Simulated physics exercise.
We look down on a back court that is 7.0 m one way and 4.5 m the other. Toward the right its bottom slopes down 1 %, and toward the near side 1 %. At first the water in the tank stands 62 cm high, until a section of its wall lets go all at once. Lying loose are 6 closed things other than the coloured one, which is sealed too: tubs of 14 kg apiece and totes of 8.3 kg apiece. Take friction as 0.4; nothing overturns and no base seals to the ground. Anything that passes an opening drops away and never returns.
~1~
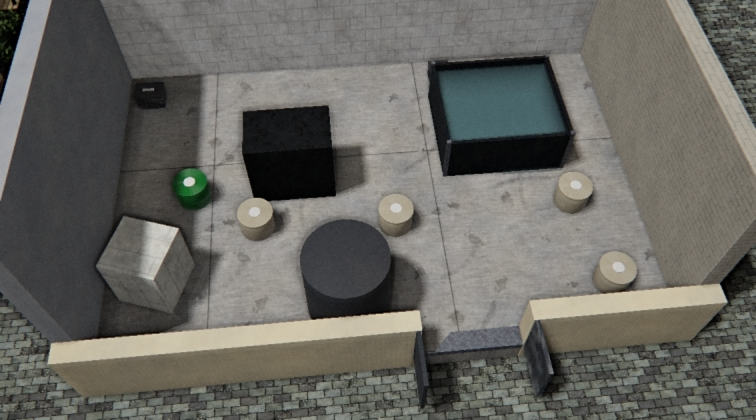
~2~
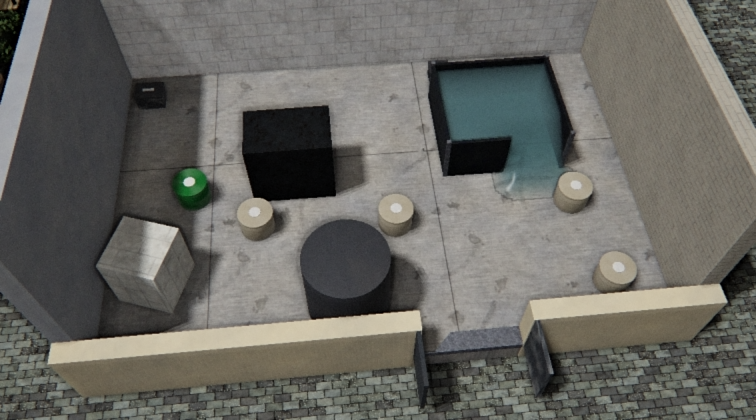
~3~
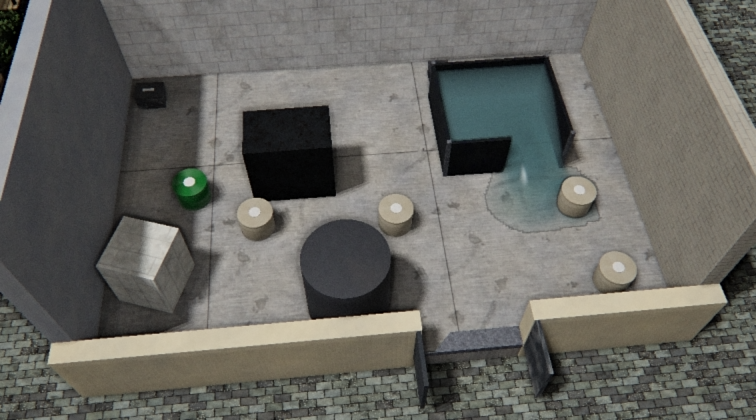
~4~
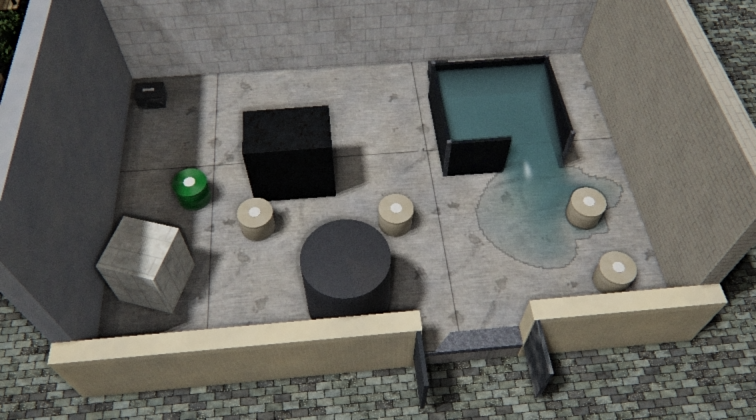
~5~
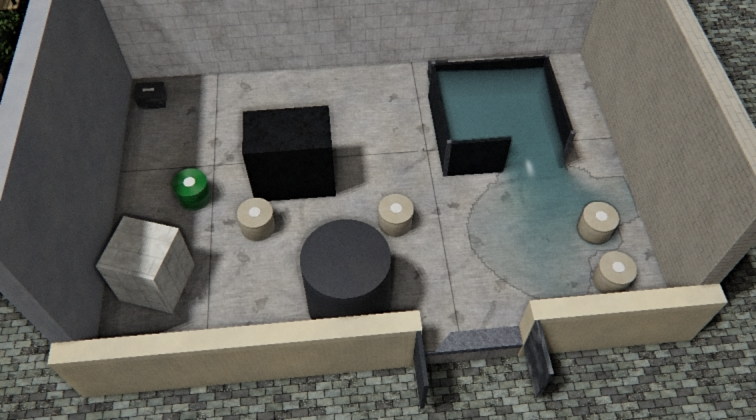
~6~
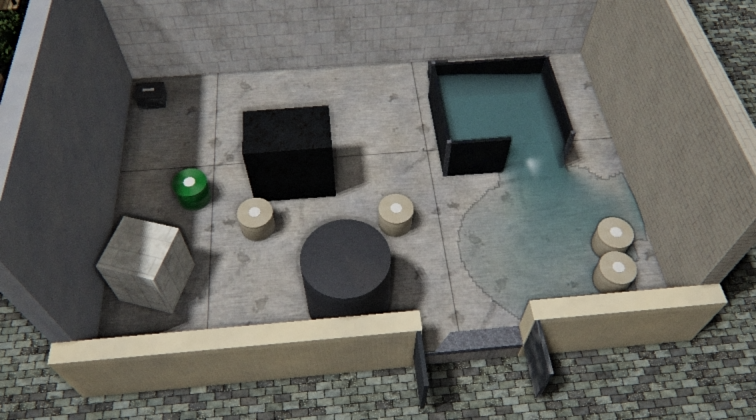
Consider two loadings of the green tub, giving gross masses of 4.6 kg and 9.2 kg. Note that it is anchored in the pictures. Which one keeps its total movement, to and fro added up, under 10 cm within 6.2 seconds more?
The answer is that the 4.6 kg loading already works.
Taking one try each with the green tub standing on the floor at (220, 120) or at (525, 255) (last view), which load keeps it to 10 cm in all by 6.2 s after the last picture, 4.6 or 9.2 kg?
Well, the little one does for the first, nothing does it for the second.
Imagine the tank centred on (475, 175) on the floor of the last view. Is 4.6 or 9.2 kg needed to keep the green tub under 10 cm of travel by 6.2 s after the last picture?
Then the outcome is clear: Even the lighter works.
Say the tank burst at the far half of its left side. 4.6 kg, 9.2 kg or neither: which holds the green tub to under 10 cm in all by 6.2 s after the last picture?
Well, in that case neither one does it.
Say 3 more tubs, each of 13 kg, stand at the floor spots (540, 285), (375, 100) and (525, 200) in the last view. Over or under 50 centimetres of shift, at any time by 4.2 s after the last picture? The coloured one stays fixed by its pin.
In that order: Over, under, more.
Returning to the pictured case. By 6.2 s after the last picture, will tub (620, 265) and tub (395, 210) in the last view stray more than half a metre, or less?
Taking them as listed: Beyond and not beyond.
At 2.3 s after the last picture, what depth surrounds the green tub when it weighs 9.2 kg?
Something like 0 centimetres.
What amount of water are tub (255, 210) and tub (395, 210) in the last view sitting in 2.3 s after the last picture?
Close to 0 and 0 centimetres.
Then, 0.6 s after the last picture the green tub would be 0 cm from its start with 4.6 kg and 0 cm from its start with 9.2 kg; 0 cm of water round it then.
Then, 2.3 s after the last picture the green tub would be 0 cm from its start with 4.6 kg and 0 cm from its start with 9.2 kg; 0 cm of water round it then.
Then, 4.2 s after the last picture the green tub would be 0 cm from its start with 4.6 kg and 0 cm from its start with 9.2 kg; 1 cm of water round it then.
Then, 6.2 s after the last picture the green tub would be 0 cm from its start with 4.6 kg and 0 cm from its start with 9.2 kg; 1 cm of water round it then.
